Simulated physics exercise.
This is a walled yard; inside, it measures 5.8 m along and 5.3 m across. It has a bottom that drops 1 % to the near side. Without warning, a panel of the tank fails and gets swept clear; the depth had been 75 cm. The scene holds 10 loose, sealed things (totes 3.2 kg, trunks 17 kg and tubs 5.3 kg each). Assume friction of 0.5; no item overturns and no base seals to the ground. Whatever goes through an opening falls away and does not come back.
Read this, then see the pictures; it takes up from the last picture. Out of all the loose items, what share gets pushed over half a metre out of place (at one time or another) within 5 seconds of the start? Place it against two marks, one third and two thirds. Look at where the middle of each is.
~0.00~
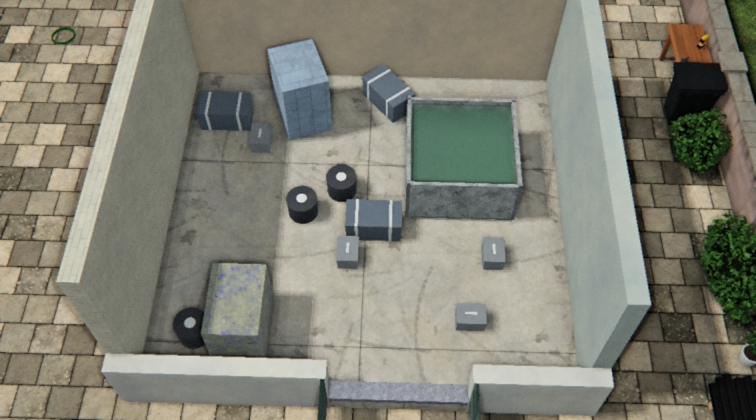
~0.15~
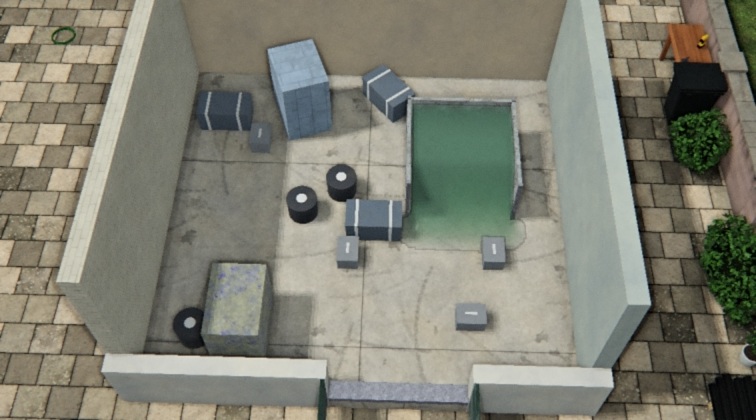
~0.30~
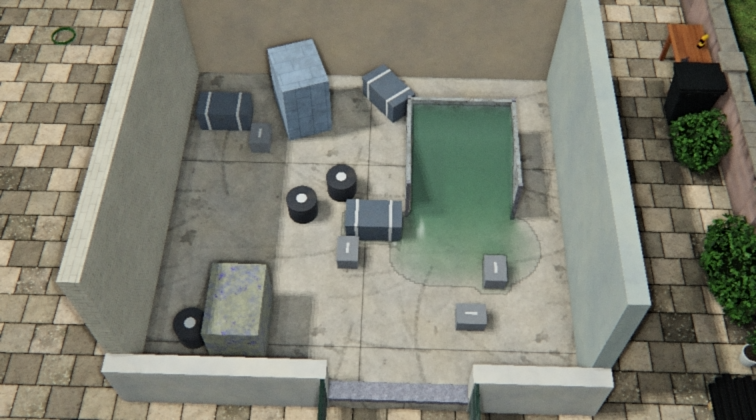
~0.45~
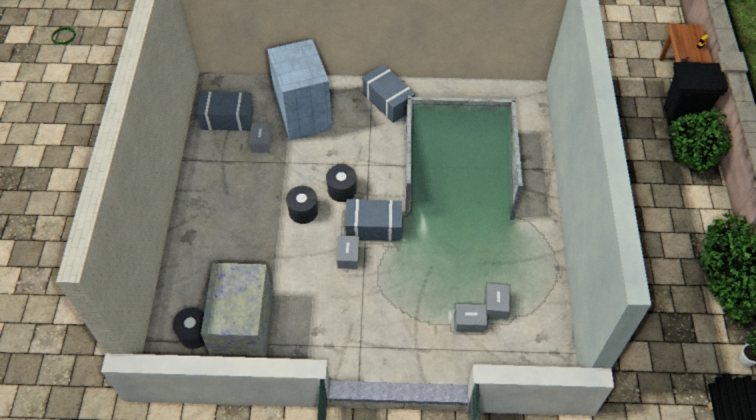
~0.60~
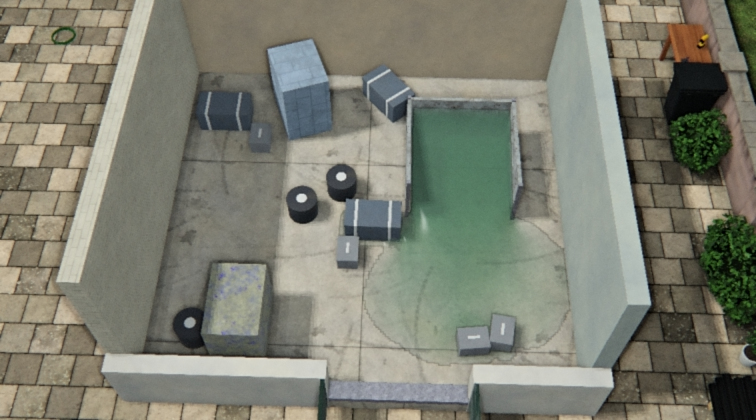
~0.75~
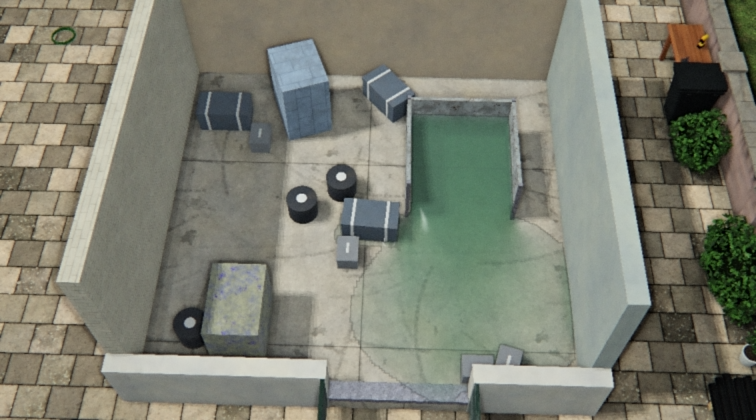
The fraction stays below one third.
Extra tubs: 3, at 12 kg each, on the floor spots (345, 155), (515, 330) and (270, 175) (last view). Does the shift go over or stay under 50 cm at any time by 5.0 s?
Check, in order - not exceeded, exceeded, not exceeded.
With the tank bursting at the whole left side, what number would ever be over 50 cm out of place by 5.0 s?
Then 7.
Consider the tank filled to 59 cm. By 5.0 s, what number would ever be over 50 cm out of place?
I count 2 of them in that case.
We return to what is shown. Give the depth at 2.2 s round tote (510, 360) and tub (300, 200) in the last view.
31 and 0 cm.
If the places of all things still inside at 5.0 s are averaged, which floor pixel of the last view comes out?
I'd say about (304, 194) in the last view.
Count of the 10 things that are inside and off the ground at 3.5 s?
My tally comes to 1.
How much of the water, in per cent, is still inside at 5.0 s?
Around 56 % of the water.
After 1.1 s 2 of 10 are over 50 cm from their spots; 2 afloat.
After 2.2 s 2 of 10 are over 50 cm from their spots; 1 afloat.
After 3.5 s 2 of 10 are over 50 cm from their spots; 1 afloat.
After 5.0 s 2 of 10 are over 50 cm from their spots, and 2 have been at some point; 0 afloat.
